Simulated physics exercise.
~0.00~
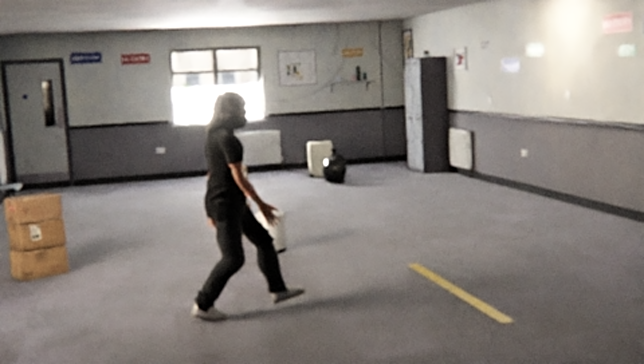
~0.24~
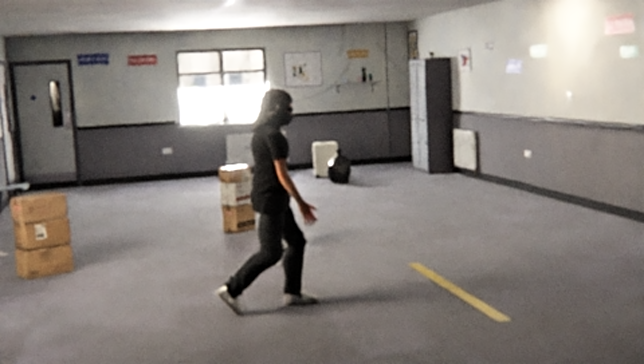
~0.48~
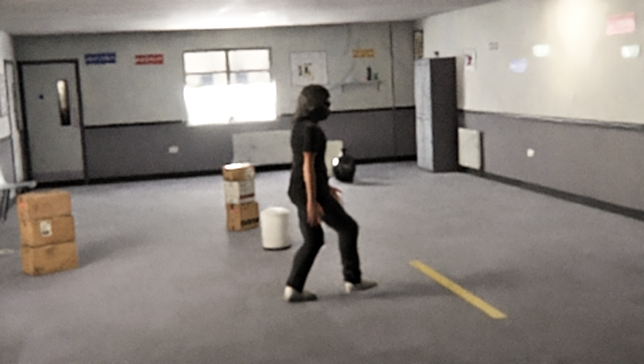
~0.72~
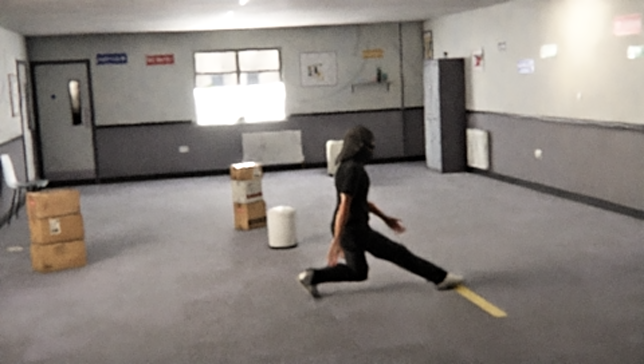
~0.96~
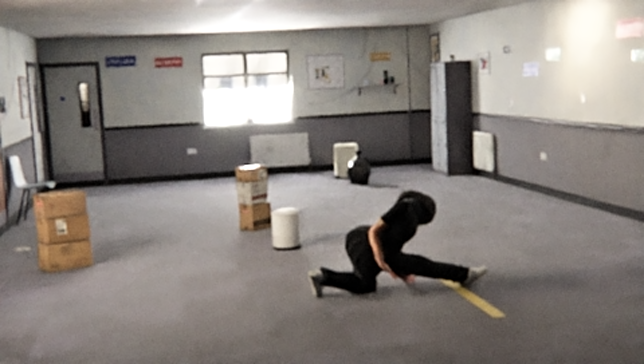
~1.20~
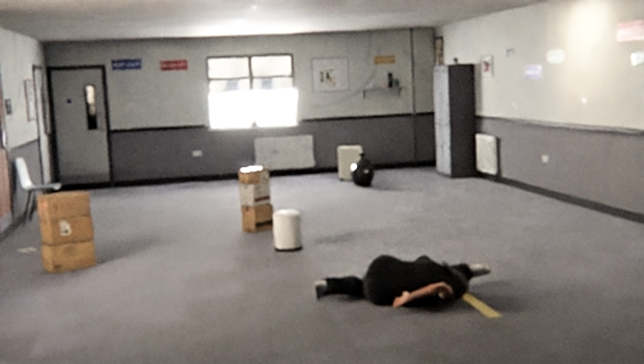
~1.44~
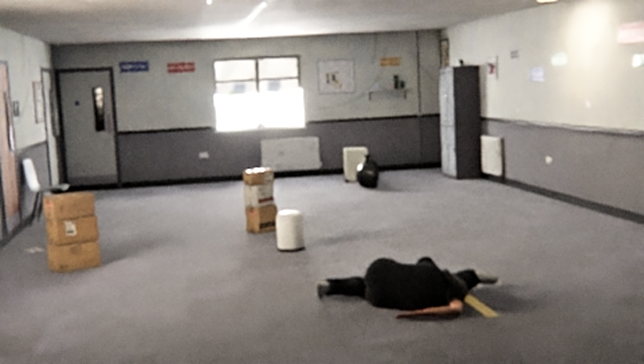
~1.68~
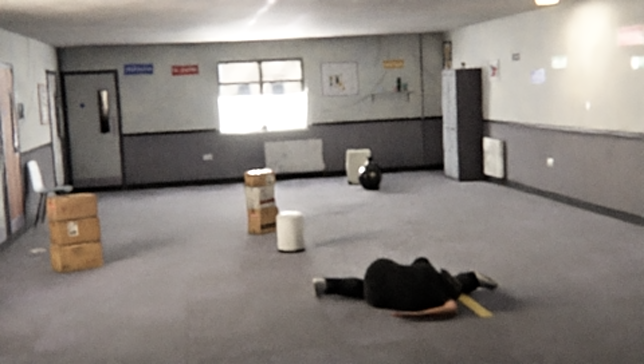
In a wide, grey-carpeted room seen from a slightly raised, gently drifting view, a bright window and a grey door stand at the back, with a tall dark locker to the right. Stacked brown boxes and a white cylinder sit to the left of a strip of yellow tape. A person in dark clothes walks rightward toward the tape, arms swinging. The front leg slides far forward into a deep lunge, and the body sinks and folds over. The person drops to the floor and lies still, head and torso short of the tape, with the outstretched leg reaching it.
